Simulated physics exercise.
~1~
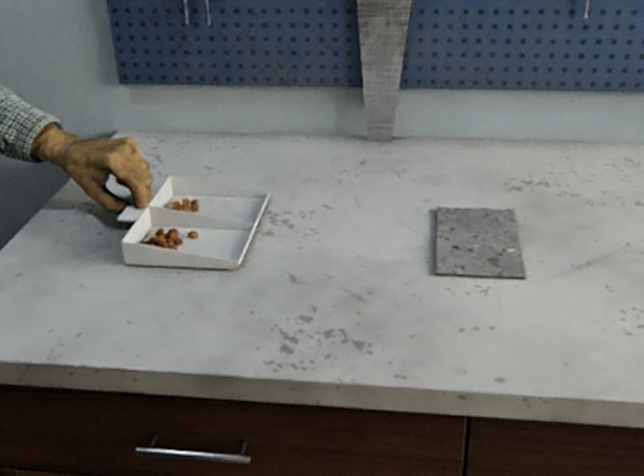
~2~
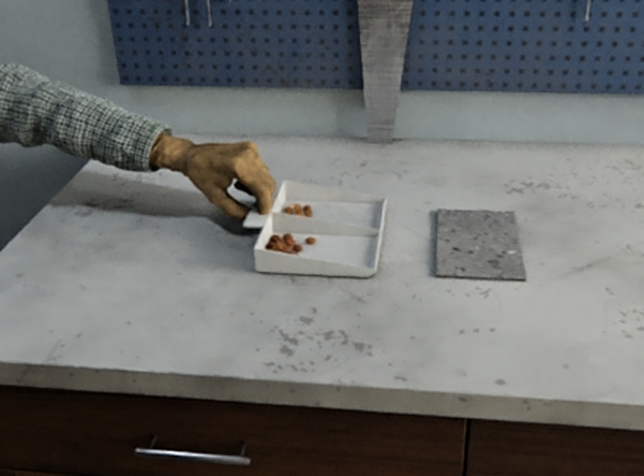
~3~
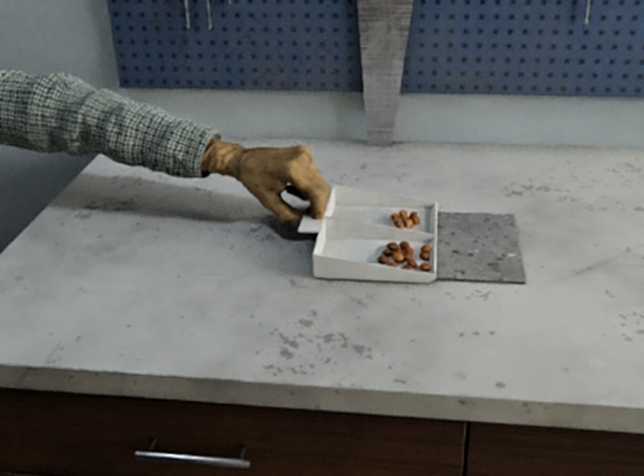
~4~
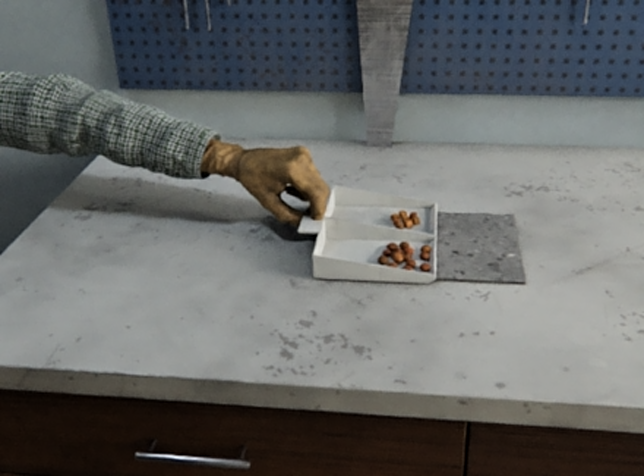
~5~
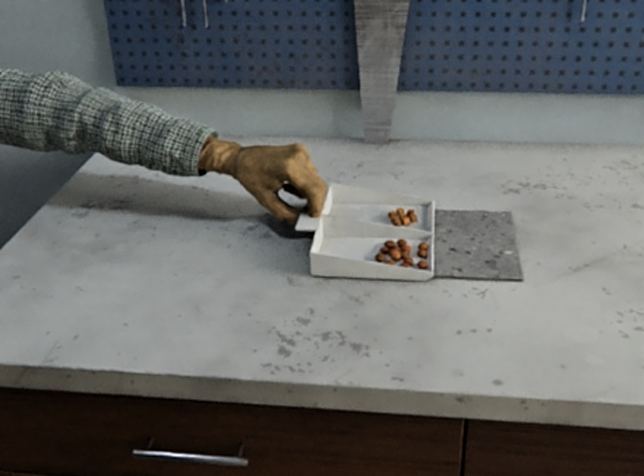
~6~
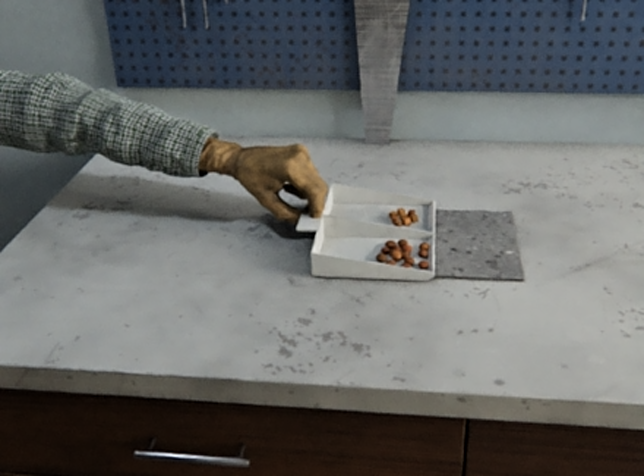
In the video, a hand slides a white two-part tray holding small reddish-brown nuts rightward along a counter until it stops against a gray speckled slab. Both handfuls shift towards the tray's slab-side edge and stay inside, while the hand keeps hold of the tray.
